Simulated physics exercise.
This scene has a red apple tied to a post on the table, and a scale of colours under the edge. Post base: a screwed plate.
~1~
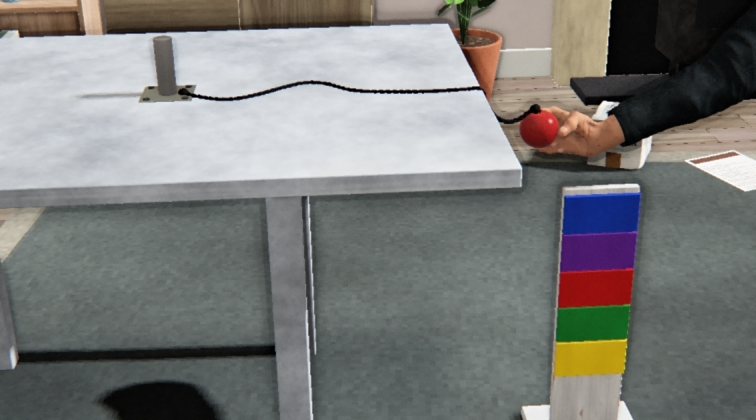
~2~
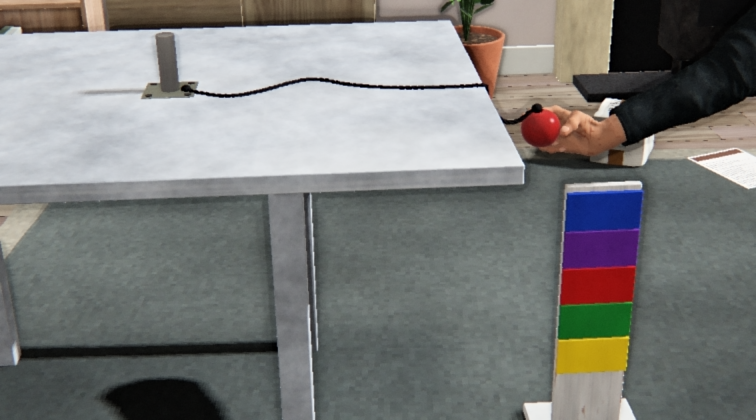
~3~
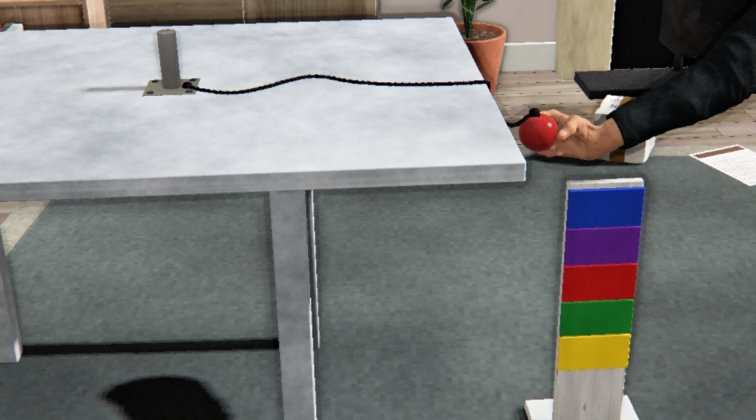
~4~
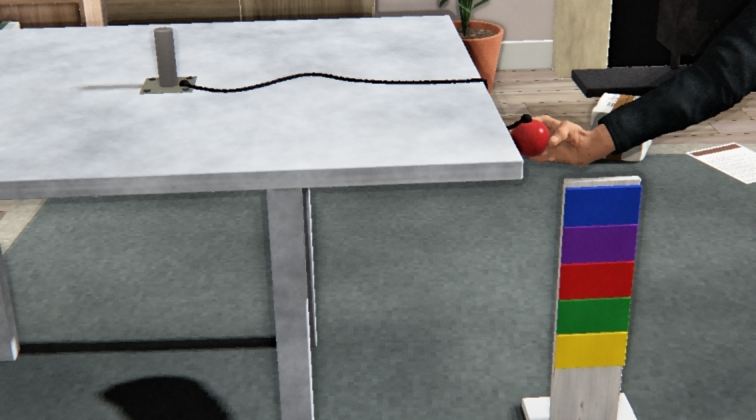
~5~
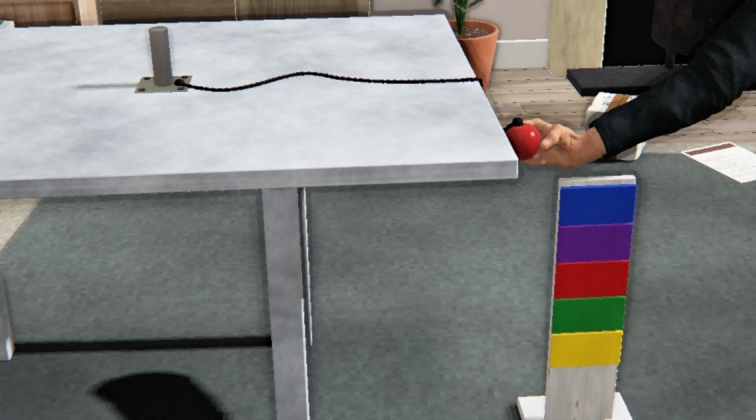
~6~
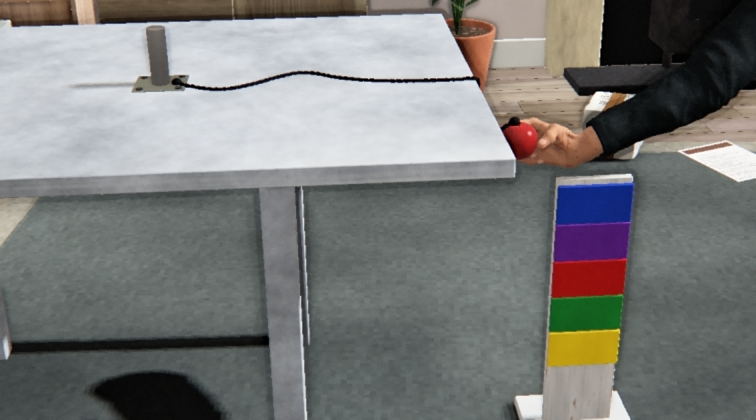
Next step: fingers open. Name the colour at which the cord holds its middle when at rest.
Blue.
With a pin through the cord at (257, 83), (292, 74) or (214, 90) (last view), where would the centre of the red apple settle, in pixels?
The three spots are (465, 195), (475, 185) and (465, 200), in that order.
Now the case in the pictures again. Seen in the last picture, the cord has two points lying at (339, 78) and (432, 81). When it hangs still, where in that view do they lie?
You'll find the first mark at (369, 78) and the second mark at (462, 76).
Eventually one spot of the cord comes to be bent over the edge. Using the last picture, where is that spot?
Close to (446, 80).
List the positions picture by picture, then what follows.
Red apple (539, 129); blue (602, 215); purple (599, 253); red (596, 289); green (593, 325); yellow (591, 359), in the first frame.
Red apple (541, 128); cord through (209, 95) (280, 86) (342, 84) (411, 88) (485, 96), in the second frame.
Red apple (538, 133), in the third frame.
Red apple (530, 138); cord through (207, 90) (279, 81) (340, 79) (410, 83) (484, 91), in the fourth frame.
Red apple (522, 142), in the fifth frame.
Red apple (518, 141); cord through (200, 88) (271, 79) (333, 77) (402, 81) (477, 89), in the sixth frame.
Soon after, apple near (438, 192); level with blue.
After that, apple near (465, 206); level with blue.
In the end, apple near (464, 207); level with blue. The blue one.
